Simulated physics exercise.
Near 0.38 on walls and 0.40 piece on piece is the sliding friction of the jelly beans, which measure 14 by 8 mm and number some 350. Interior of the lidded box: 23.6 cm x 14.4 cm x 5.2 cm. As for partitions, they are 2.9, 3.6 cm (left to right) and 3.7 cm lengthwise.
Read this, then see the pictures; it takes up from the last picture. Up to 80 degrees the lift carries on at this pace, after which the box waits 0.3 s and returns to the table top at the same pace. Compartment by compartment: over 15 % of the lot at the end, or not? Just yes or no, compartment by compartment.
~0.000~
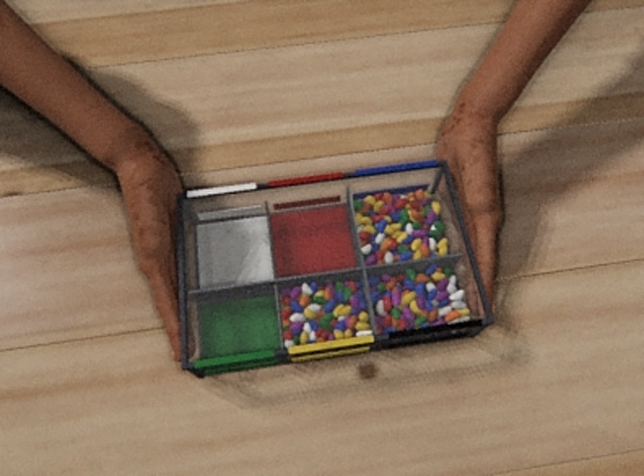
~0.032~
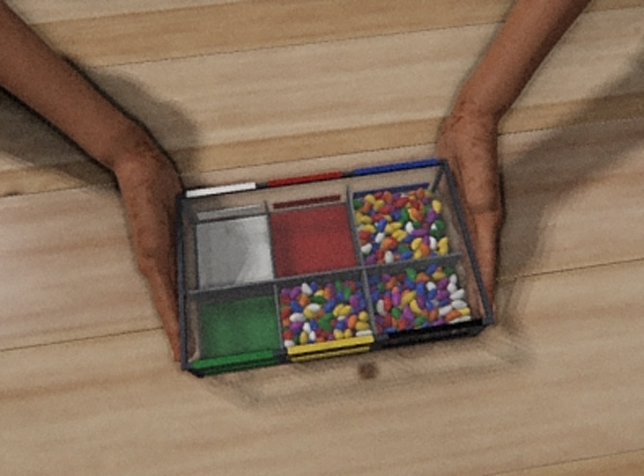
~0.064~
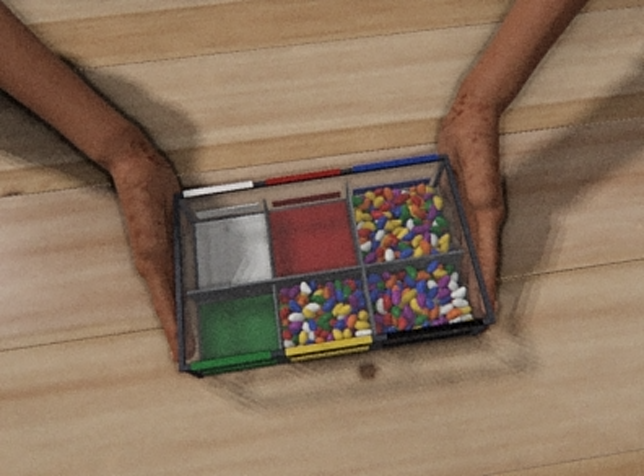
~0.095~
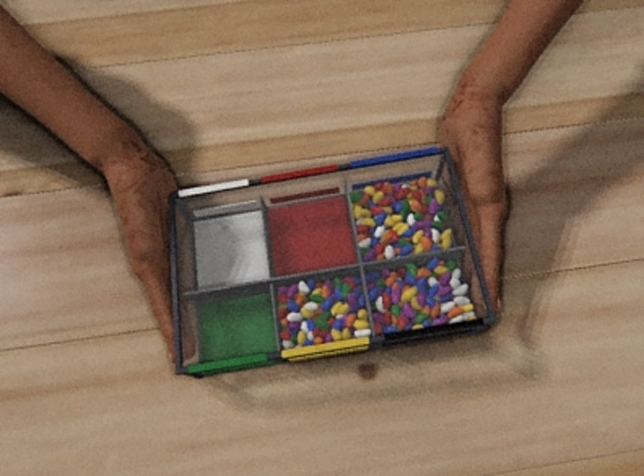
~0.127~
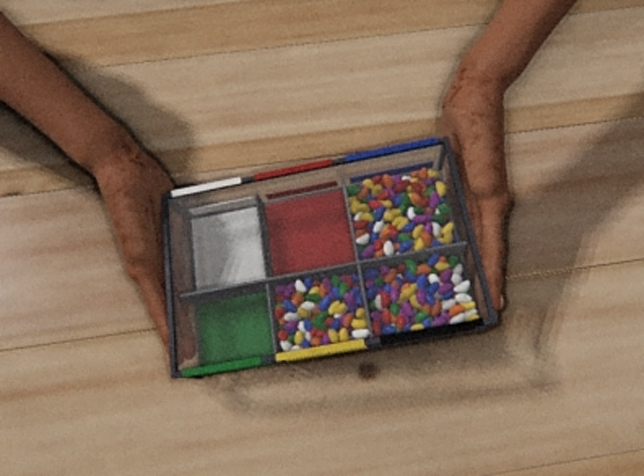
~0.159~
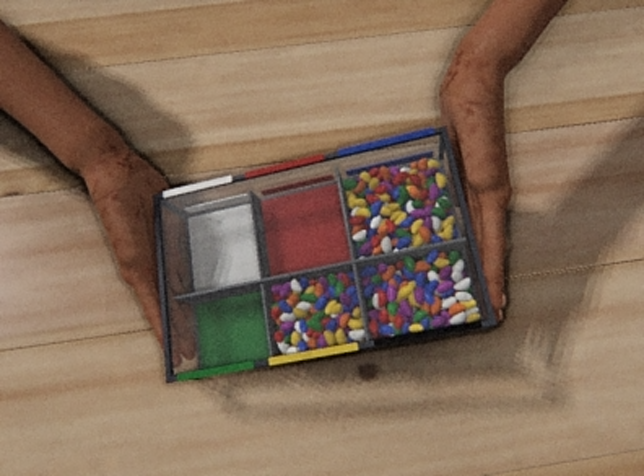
Red gets a no, blue gets a yes, green gets a yes, yellow gets a yes, white gets a no, black gets a yes.
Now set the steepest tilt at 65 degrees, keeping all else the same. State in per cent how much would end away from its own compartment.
Some 15 per cent.
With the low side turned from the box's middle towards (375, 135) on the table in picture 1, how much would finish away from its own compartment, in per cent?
About 10 per cent.
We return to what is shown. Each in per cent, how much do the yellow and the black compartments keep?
The yellow one gets 20 per cent and the black one 30 per cent.
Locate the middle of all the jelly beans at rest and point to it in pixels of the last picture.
Look around (373, 305) in the last picture.
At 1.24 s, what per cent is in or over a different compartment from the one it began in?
Roughly 30 %.
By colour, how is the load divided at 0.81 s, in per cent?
Red 0, blue 30, green 15, yellow 25, white 0, black 30.
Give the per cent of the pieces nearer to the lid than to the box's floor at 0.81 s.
Close to 50 in a hundred.
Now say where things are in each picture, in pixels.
The first picture shows box tilt 0 degrees, front corners at (188, 364) and (488, 320); blue 40 %, yellow 30 %, black 30 %.
The second picture shows box tilt 1 degrees, front corners at (187, 364) and (488, 319).
The third picture shows box tilt 3 degrees, front corners at (185, 366) and (489, 319).
The fourth picture shows box tilt 6 degrees, front corners at (182, 369) and (490, 318), lowest corner left front.
The fifth picture shows box tilt 10 degrees, front corners at (177, 372) and (490, 318), lowest corner left front.
The sixth picture shows box tilt 15 degrees, front corners at (172, 377) and (489, 320), lowest corner left front; blue 40 %, yellow 30 %, black 30 %. Its pace works out near 150 degrees a second.
After 0.81 s, tilt 80 degrees; blue 30 %, green 15 %, yellow 25 %, black 30 %.
Then, at 1.24 s, tilt 46 degrees; blue 25 %, green 25 %, yellow 20 %, black 30 %.
After 1.75 s, tilt 0 degrees; blue 25 %, green 25 %, yellow 20 %, black 30 %.
At rest (2.1 s), red 0 %, blue 25 %, green 25 %, yellow 20 %, white 0 %, black 30 %.
